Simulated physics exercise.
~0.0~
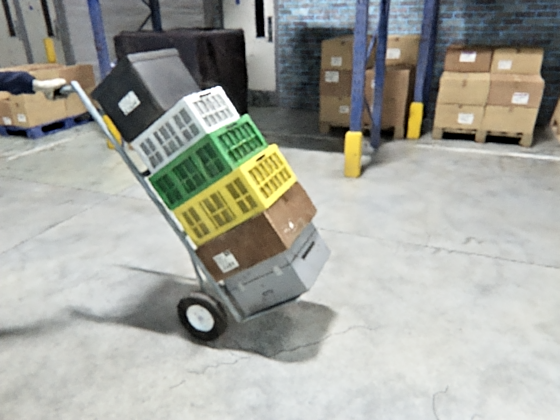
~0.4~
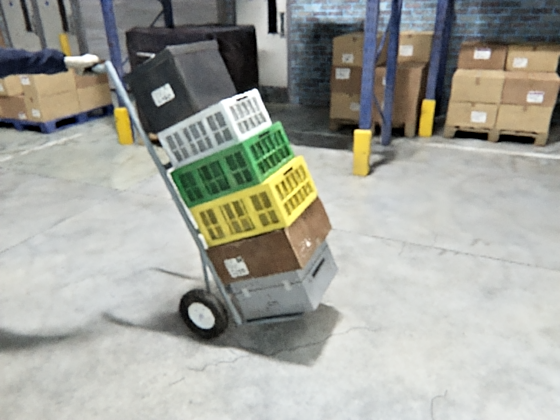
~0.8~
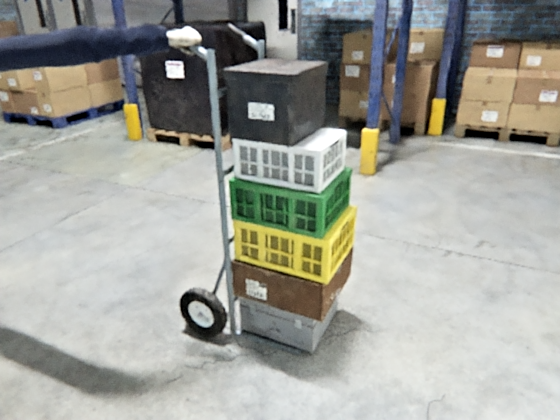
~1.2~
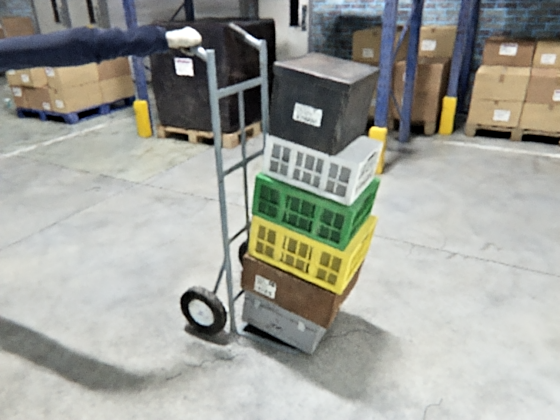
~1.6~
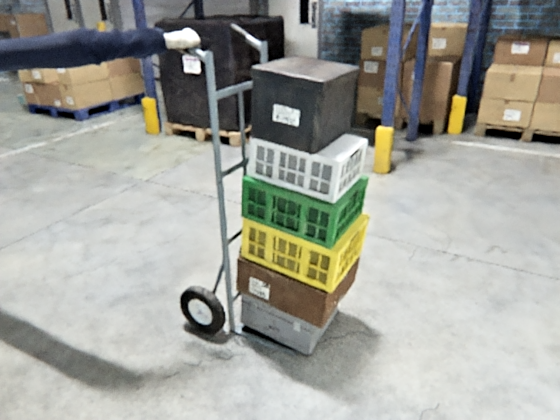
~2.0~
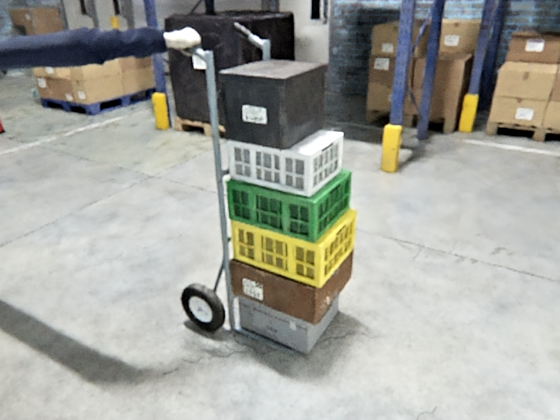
A dark-sleeved arm reaches in from the left, its gloved hand on the handle of a hand truck on a concrete warehouse floor, seen from the side by a gently drifting camera. The leaning truck carries a grey toolbox at the bottom, then a brown parcel, yellow, green and white crates, and a black tote on top. The arm swings the truck upright, bringing the stack up with it. The unfastened load rocks forward to the right, away from the uprights, then tips back toward them. It ends standing, slightly uneven, with every item still stacked.
